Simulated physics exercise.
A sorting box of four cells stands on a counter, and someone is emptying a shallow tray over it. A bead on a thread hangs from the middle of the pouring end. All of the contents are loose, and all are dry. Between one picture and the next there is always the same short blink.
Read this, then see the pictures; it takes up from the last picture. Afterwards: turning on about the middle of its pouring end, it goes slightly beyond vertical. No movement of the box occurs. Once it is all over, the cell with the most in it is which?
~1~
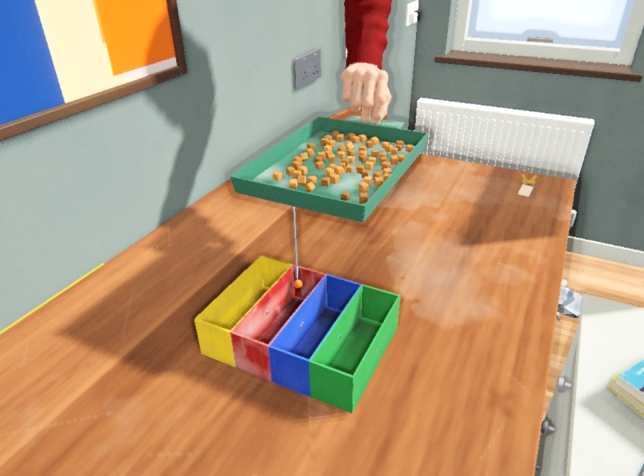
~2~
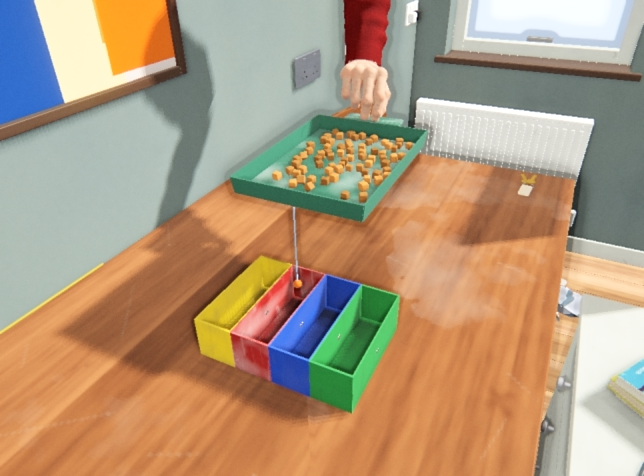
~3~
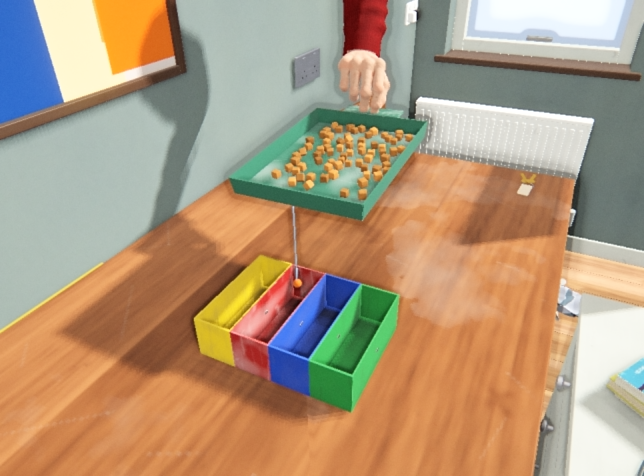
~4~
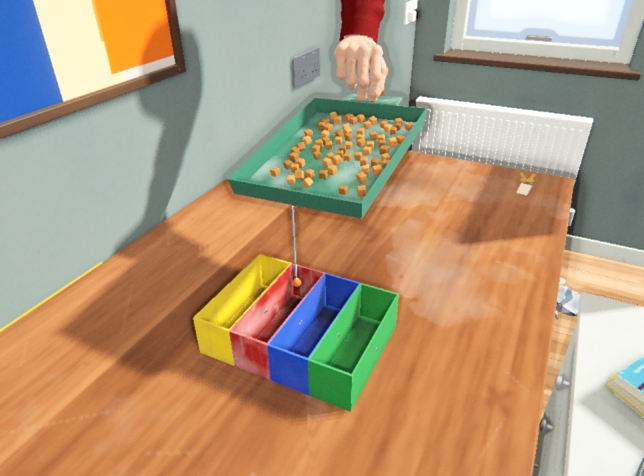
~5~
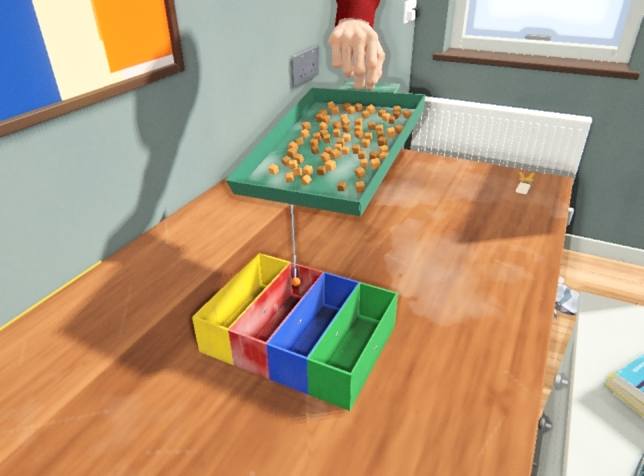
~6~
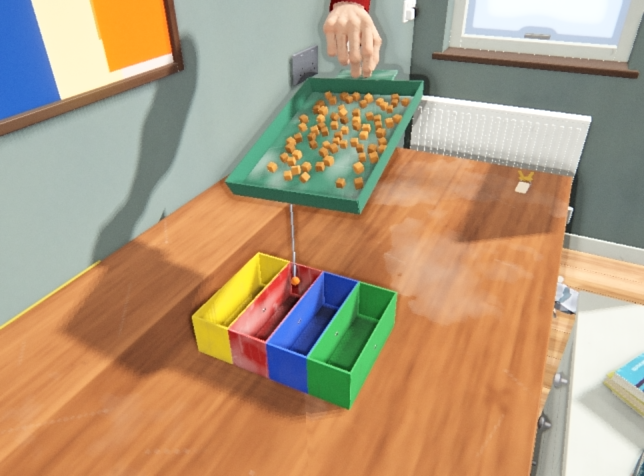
It is the yellow cell that has the most.
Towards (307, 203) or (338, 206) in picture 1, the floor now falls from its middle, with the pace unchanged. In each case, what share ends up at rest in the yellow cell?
I'd expect around 10 in a hundred first and around 0 in a hundred second.
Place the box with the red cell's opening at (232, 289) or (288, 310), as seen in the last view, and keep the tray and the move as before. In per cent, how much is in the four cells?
First some 100, then 60 per cent.
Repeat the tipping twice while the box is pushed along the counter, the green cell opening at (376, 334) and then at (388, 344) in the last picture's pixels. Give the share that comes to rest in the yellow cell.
You'd get 40 in a hundred the first time and 30 in a hundred the second.
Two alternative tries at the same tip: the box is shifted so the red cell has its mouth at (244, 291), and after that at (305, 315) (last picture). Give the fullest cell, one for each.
The cell in red, then the yellow cell.
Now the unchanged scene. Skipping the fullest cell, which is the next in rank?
That's the red cell.
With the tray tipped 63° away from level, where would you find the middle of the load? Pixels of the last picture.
Around (271, 180).
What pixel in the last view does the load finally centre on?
I'd say the middle ends up at about (241, 335).
Shortly afterwards, tray tipped steeply; all but a few on the tray; only a few falling or outside the box.
Next, tray tipped past a quarter turn; the bulk on the tray; a little in the yellow cell; only a few in the red cell; a little falling or outside the box.
Some moments later, tray tipped past a quarter turn; near half in the yellow cell; near a quarter in the red cell; a little in the blue cell; a little falling or outside the box.
In the end, tray tipped past a quarter turn; near half in the yellow cell; near a quarter in the red cell; a little in the blue cell; none at all in the green cell; a little outside the box.
